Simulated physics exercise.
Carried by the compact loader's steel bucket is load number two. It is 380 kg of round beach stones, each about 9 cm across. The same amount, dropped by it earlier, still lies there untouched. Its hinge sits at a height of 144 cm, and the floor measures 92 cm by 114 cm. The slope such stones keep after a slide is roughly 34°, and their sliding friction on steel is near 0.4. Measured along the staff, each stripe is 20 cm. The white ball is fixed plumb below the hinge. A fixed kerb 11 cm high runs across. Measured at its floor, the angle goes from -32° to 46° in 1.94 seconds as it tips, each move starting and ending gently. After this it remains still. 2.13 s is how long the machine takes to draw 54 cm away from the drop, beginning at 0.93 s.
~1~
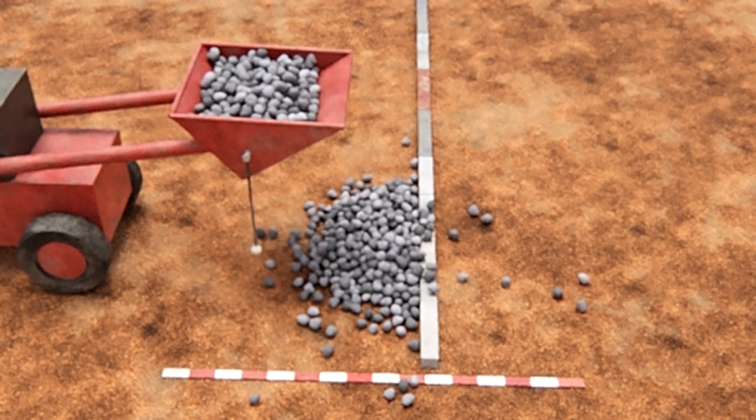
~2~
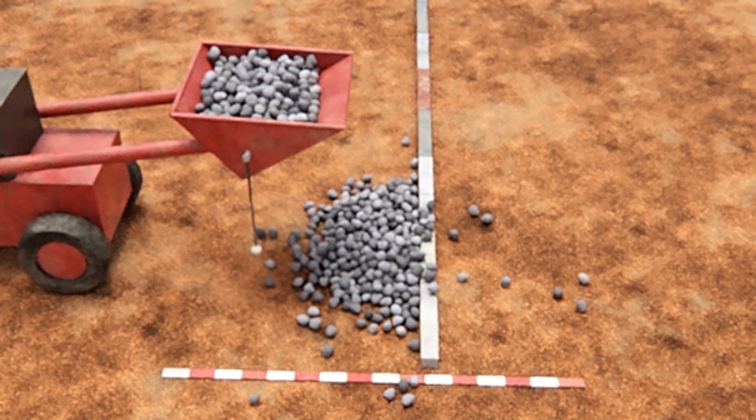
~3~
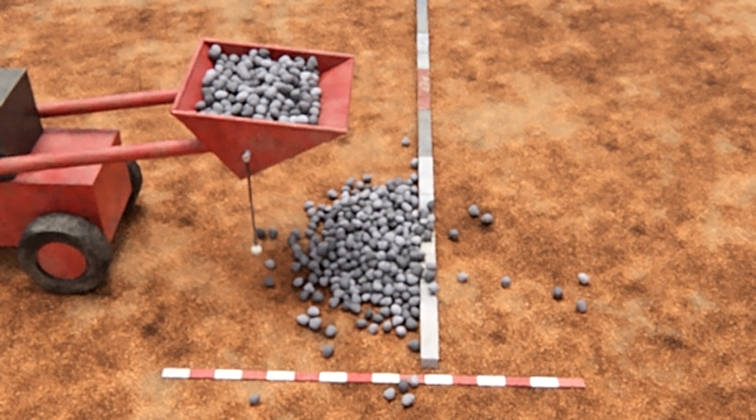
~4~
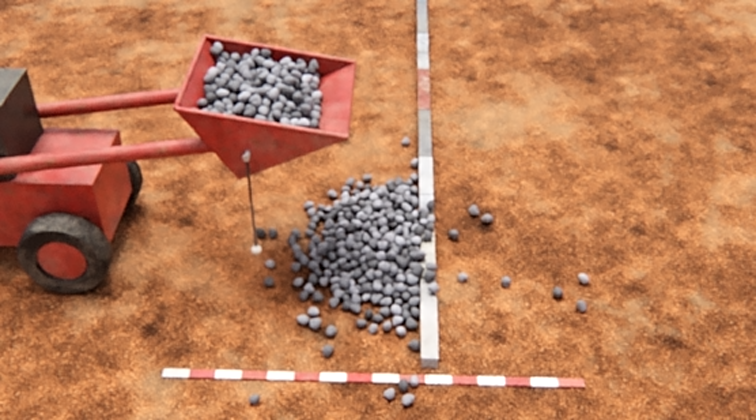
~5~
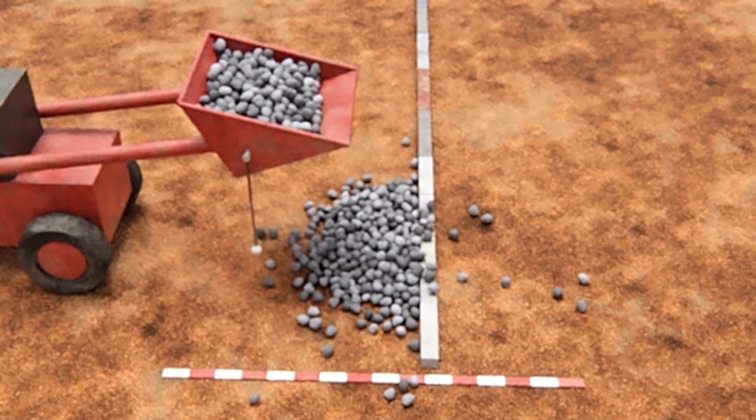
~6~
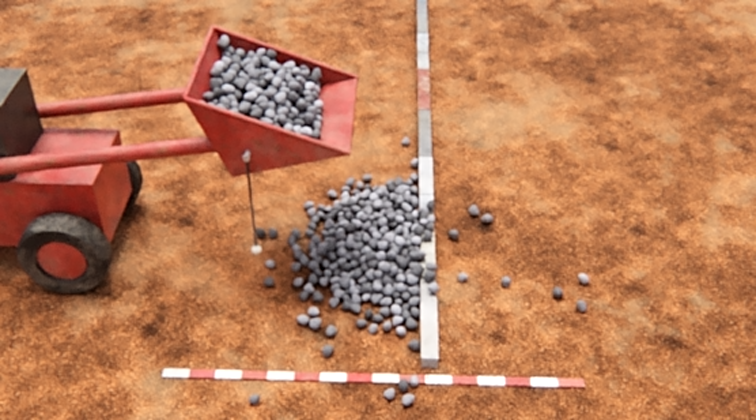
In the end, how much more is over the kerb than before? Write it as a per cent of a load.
By the end about 0 per cent more lies there.
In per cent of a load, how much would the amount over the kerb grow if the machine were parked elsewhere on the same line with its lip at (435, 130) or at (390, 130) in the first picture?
Some 50 percent first and 15 percent second.
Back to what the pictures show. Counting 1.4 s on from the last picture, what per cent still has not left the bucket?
That works out to about 5 %.
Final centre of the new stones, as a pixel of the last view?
Near (336, 242).
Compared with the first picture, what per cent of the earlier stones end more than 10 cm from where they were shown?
Roughly 15 % of them.
Then, 0.9 s after the last picture the floor is at 34°; in per cent of one load, 82 in the bucket, 116 on this side of the kerb, 2 over the kerb; the foremost stones are at (511, 261).
Then, 1.4 s after the last picture the floor is at 46°; in per cent of one load, 4 in the bucket, 194 on this side of the kerb, 2 over the kerb; the foremost stones are at (511, 261).
Then, 2.9 s after the last picture the floor is at 46°; in per cent of one load, 0 in the bucket, 197 on this side of the kerb, 2 over the kerb; the foremost stones are at (514, 265).
Then, 5.7 s after the last picture the floor is at 46°; in per cent of one load, 0 in the bucket, 197 on this side of the kerb, 2 over the kerb; the foremost stones are at (514, 265). Net gain over the kerb, 0.
